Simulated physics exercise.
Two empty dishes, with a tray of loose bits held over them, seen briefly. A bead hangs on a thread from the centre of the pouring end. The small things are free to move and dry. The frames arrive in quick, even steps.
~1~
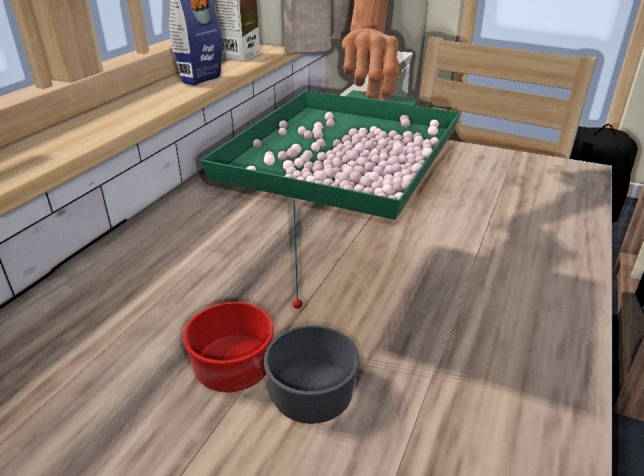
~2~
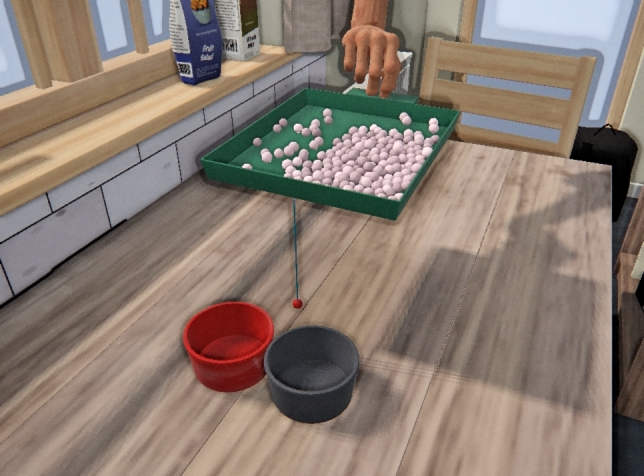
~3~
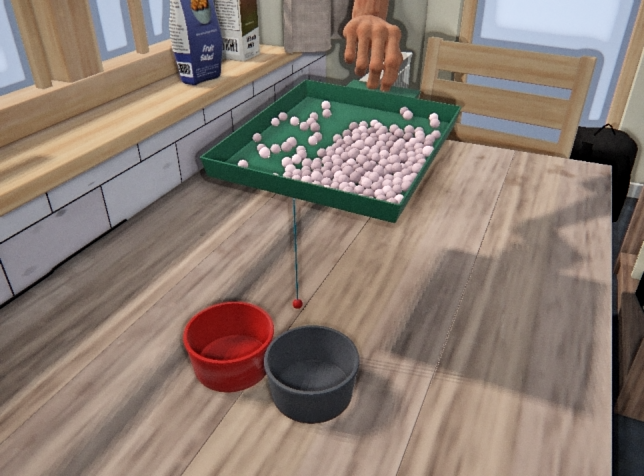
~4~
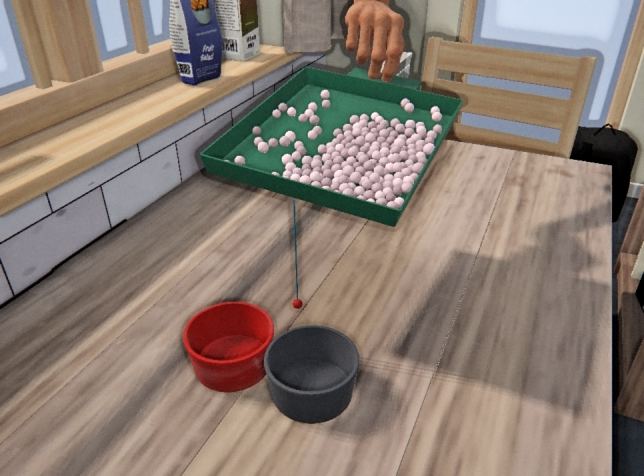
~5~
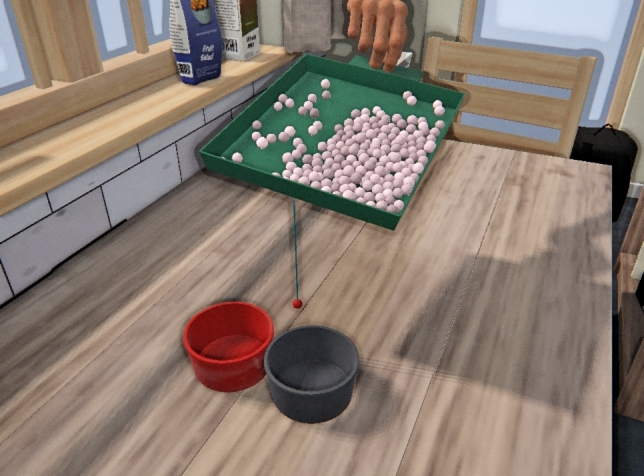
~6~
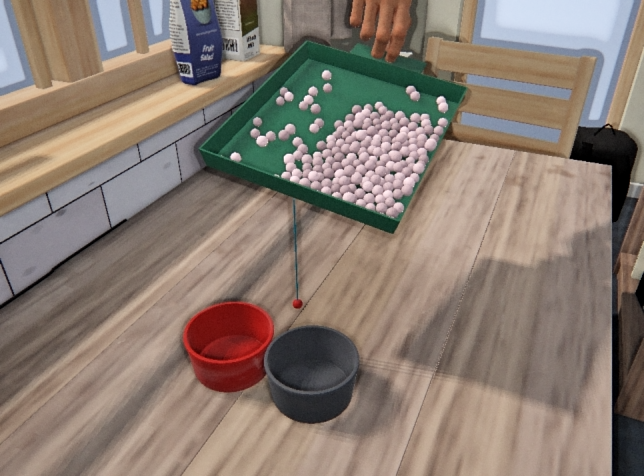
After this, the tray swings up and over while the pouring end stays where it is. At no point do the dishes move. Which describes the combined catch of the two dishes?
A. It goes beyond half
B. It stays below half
(B) It stays below half.
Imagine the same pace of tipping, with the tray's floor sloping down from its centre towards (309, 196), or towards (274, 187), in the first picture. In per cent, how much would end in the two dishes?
The first try gives close to 60 percent; the next gives 60 percent.
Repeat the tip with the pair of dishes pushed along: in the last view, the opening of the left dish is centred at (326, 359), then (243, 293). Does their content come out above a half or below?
In order, they'd catch a minor share, and next a minor share.
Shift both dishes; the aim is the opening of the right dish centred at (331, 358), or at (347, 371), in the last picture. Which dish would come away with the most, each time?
The dish at right, then the dish at right.
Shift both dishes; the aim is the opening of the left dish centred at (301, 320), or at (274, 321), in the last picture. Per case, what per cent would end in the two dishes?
About 90 per cent first, then about 70 per cent.
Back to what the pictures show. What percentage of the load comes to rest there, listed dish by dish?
The left dish ends up with around 0 percent of the load, the right dish with around 0 percent.
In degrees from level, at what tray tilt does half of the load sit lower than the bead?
Around 90°, give or take.
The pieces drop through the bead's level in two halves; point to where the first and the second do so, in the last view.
Close to (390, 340), then close to (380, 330).
Shortly afterwards, tray tipped steeply; all but a few on the tray; only a few outside both; a little in the air.
Next, tray tipped right over; a little on the tray; a little in the right dish; the bulk outside both; a little in the air.
Some moments later, tray tipped past a quarter turn; a little in the right dish; all but a few outside both.
In the end, tray tipped past a quarter turn; a little in the right dish; none at all in the left dish; all but a few outside both.
